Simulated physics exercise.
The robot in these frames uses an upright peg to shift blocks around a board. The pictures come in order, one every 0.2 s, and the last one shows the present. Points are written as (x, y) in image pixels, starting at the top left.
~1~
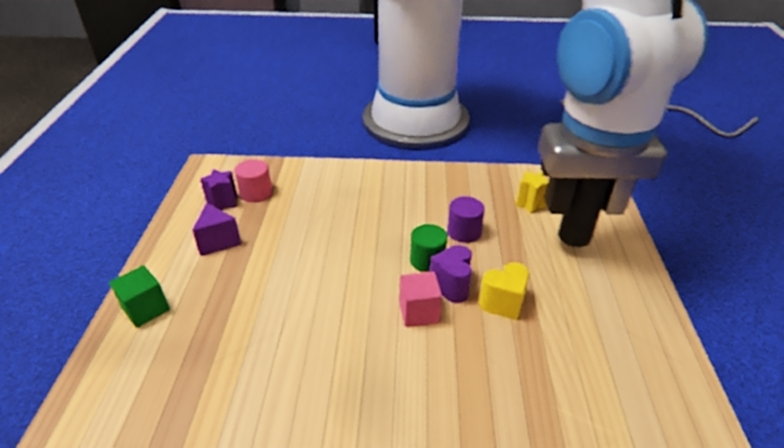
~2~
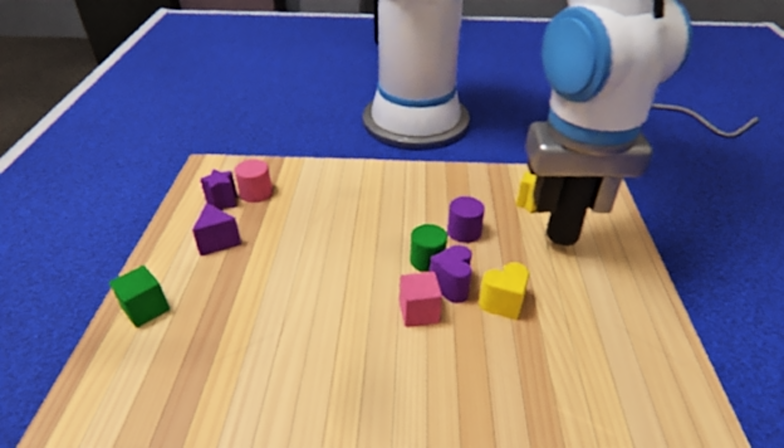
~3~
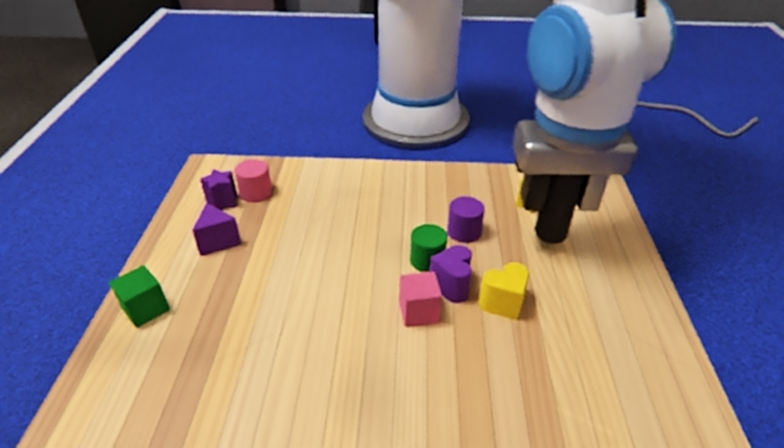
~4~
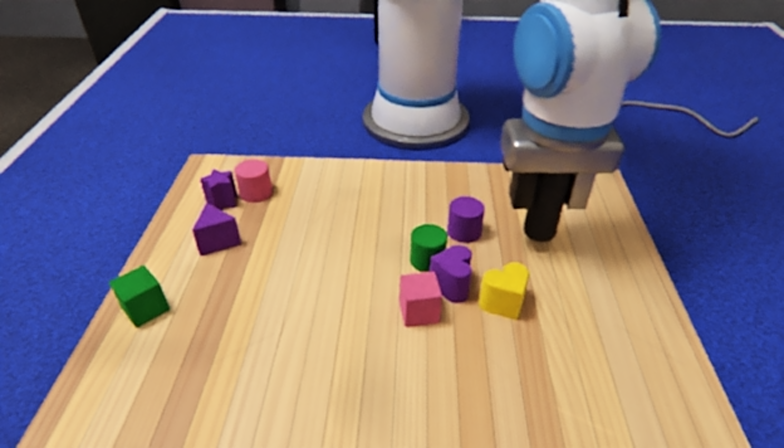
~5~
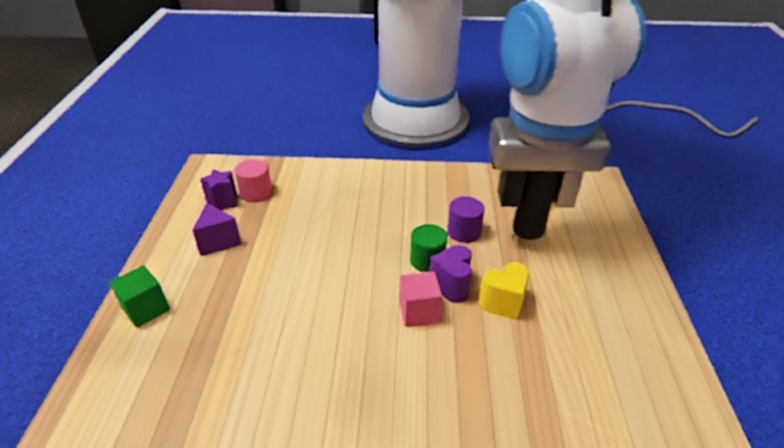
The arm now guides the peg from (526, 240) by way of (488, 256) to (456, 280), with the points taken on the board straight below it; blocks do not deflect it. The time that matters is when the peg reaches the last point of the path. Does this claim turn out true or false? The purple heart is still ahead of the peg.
My answer: True.
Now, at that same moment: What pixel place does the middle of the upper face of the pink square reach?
Top centre: (406, 296).
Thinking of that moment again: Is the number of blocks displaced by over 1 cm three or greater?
No, it doesn't check out.
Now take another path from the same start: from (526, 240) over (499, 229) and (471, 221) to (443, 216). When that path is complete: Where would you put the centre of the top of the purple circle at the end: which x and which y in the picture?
In the picture, that point is around (429, 208).
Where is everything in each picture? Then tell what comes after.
The first picture shows lower end of the peg (574, 238), tops of blocks, pink square (421, 285), green circle (429, 234), purple heart (455, 259).
The second picture shows peg (562, 236), blocks as before.
The third picture shows peg (550, 234), blocks as before.
The fourth picture shows peg (539, 233), blocks as before.
The fifth picture shows peg (528, 231), pink square (421, 285), green circle (429, 234), purple heart (455, 259).
On the path given first. One third of the way, peg (502, 241); nothing pushed yet.
Two thirds of the way, peg (478, 254); nothing pushed yet.
At the end, peg (457, 270); pink square (406, 296), turned 20° anticlockwise; green circle not moved; purple heart (431, 275).
